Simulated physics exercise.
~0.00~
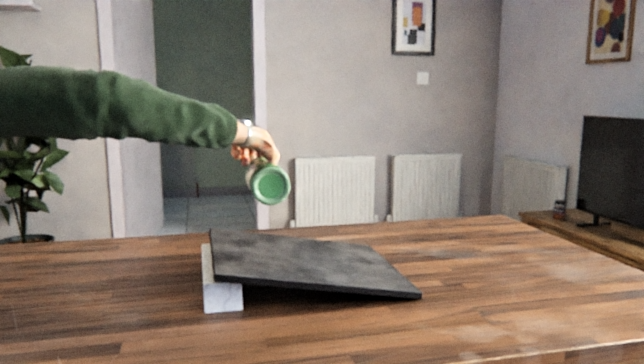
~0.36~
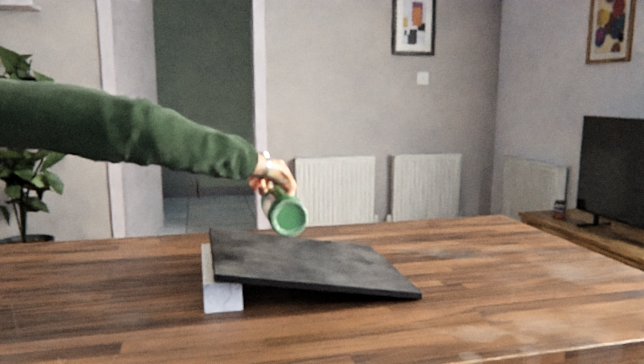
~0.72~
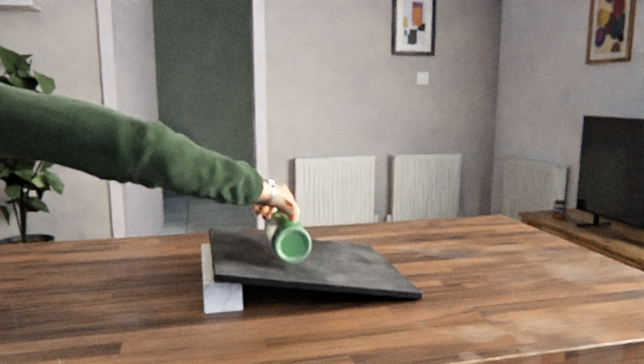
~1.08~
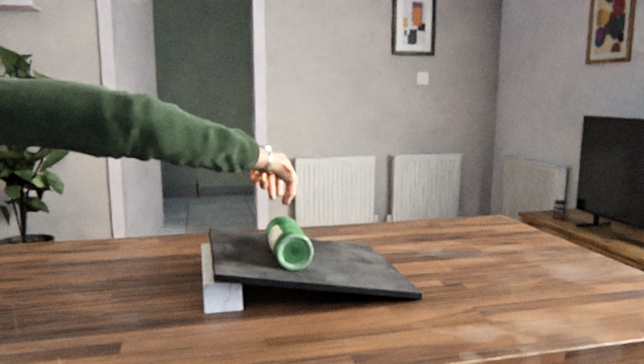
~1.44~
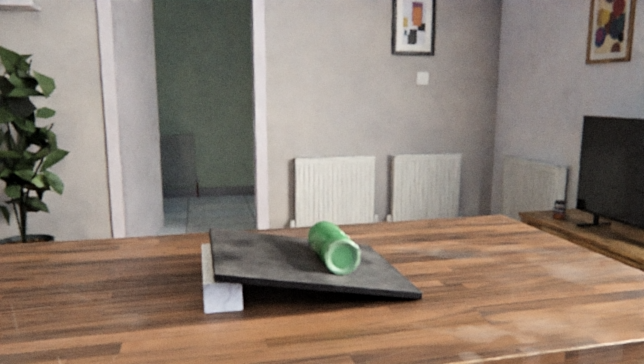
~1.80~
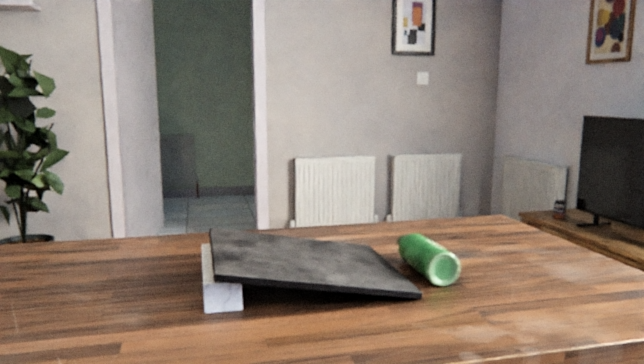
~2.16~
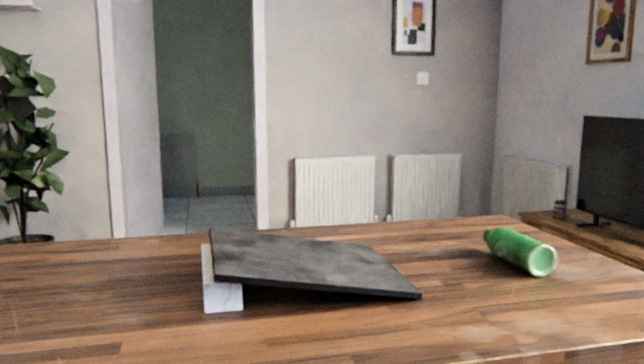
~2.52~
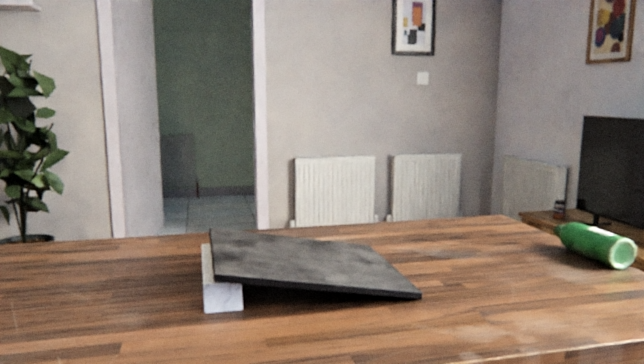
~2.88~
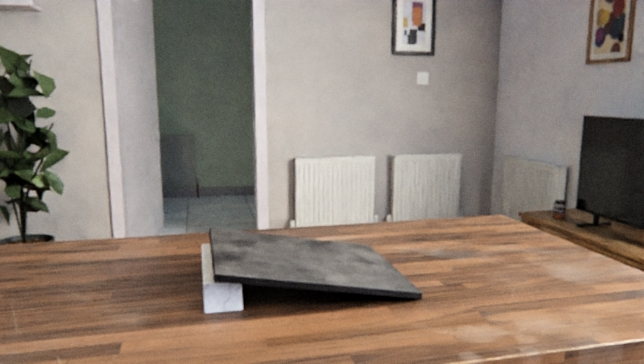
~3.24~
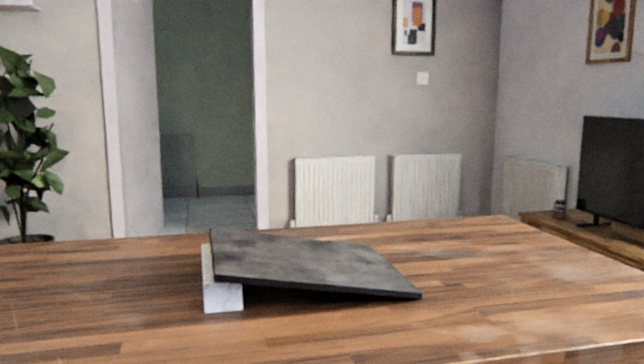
The clip opens on a wooden tabletop where a dark board slopes down to the right, its left end raised on a pale block, while an arm in a green sleeve holds a green bottle on its side above it. The hand lowers the bottle onto the upper part of the board, then lets go and draws back out of view. The bottle rolls down the slope to the right and off the board's lower edge. It keeps rolling across the tabletop toward the right side and passes out of sight, leaving the board still propped in its place.
